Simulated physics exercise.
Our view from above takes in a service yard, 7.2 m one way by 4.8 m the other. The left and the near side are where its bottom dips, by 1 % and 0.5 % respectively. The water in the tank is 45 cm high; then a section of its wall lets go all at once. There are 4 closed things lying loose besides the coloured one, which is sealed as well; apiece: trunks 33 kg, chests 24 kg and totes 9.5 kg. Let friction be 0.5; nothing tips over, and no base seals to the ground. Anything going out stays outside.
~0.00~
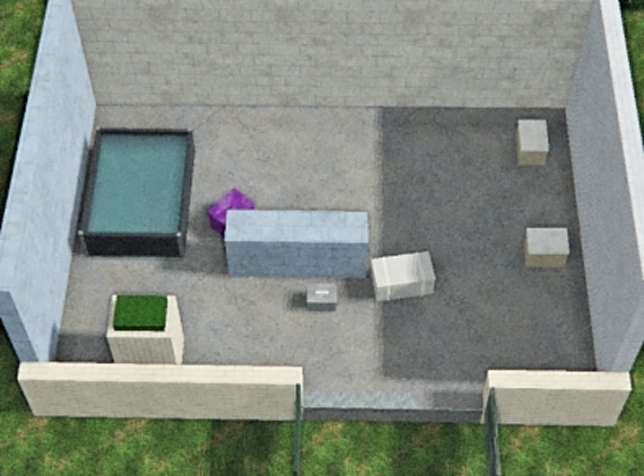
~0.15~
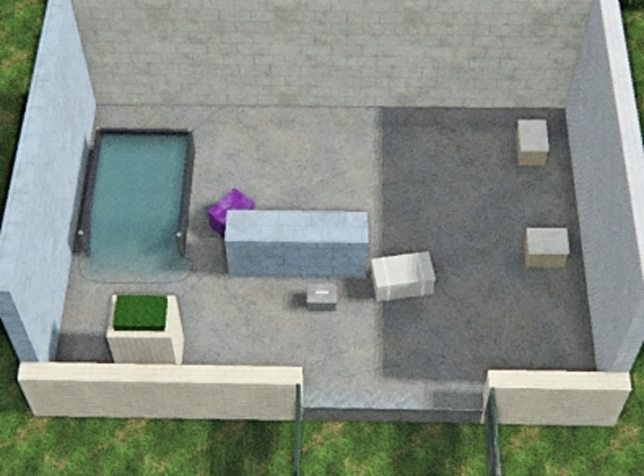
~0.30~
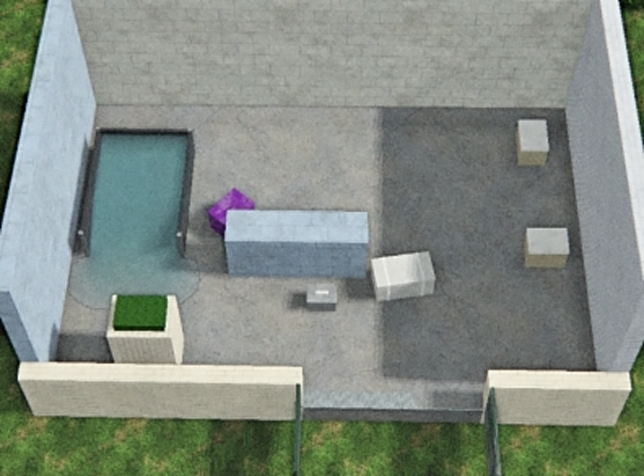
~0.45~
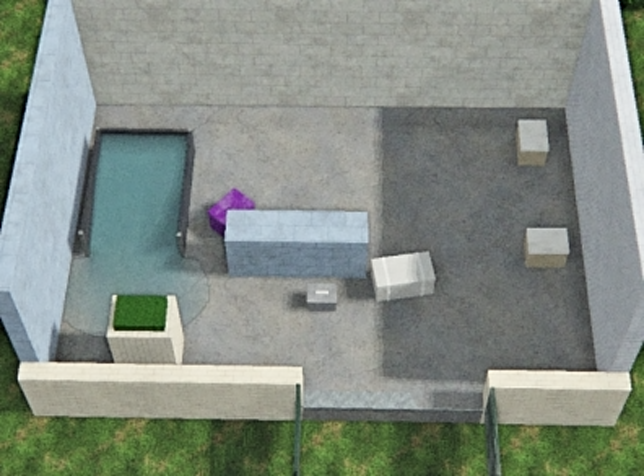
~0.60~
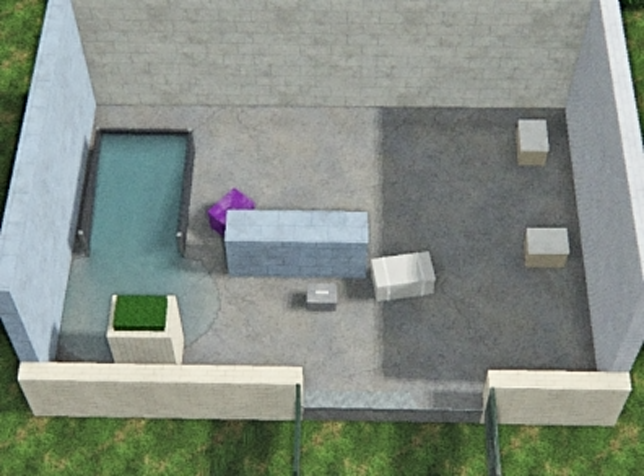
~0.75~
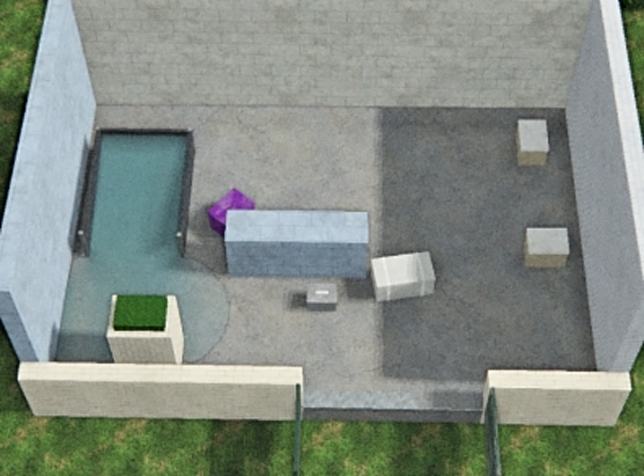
Service yard seen from above, water spreading from the near end of a tank around a green-topped block, the purple chest staying still.
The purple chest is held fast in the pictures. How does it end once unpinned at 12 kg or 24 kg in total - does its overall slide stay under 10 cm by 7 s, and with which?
Outcome: Lighter passes.
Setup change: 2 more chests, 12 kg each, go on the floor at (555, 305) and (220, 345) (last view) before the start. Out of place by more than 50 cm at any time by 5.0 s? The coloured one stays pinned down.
Taking them as listed: Not beyond and beyond.
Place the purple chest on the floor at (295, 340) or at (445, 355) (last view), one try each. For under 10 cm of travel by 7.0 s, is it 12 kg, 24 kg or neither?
Try 1: Both insufficient. Try 2: Greater mass required.
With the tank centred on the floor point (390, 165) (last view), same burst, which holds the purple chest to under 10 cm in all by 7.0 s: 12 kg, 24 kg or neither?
Then, put simply, both options fail.
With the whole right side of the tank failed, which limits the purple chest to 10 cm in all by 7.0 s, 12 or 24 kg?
Under that change, both options fail.
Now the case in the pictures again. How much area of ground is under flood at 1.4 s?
Flooded: Near 7.0 m2.
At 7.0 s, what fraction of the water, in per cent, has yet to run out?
86 % or so.
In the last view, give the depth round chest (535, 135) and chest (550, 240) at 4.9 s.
0 and 2 cm.
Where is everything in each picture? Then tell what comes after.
The first picture shows the purple chest at (231, 207), on the bottom; 2.4 m2 under water; 0 of 5 have shifted.
The second picture shows the purple chest at (231, 207), on the bottom; water covers 2.9 m2; 0 of 5 have shifted.
The third picture shows the purple chest at (231, 207) rests on the ground; 3.7 m2 under water; 0 of 5 have shifted.
The fourth picture shows the purple chest at (231, 207), on the bottom; 4.6 m2 under water; 0 of 5 have shifted.
The fifth picture shows the purple chest at (231, 207), on the bottom; 5.2 m2 under water; 0 of 5 have shifted.
The sixth picture shows the purple chest at (231, 207) rests on the ground; 5.8 m2 under water; 0 of 5 have shifted.
After 1.4 s the purple chest would be 0 cm from its start with 12 kg and 0 cm from its start with 24 kg; 0 cm of water round it then.
After 3.1 s the purple chest would be 0 cm from its start with 12 kg and 0 cm from its start with 24 kg; 0 cm of water round it then.
After 4.9 s the purple chest would be 0 cm from its start with 12 kg and 0 cm from its start with 24 kg; 2 cm of water round it then.
After 7.0 s the purple chest would be 0 cm from its start with 12 kg and 0 cm from its start with 24 kg; 1 cm of water round it then.
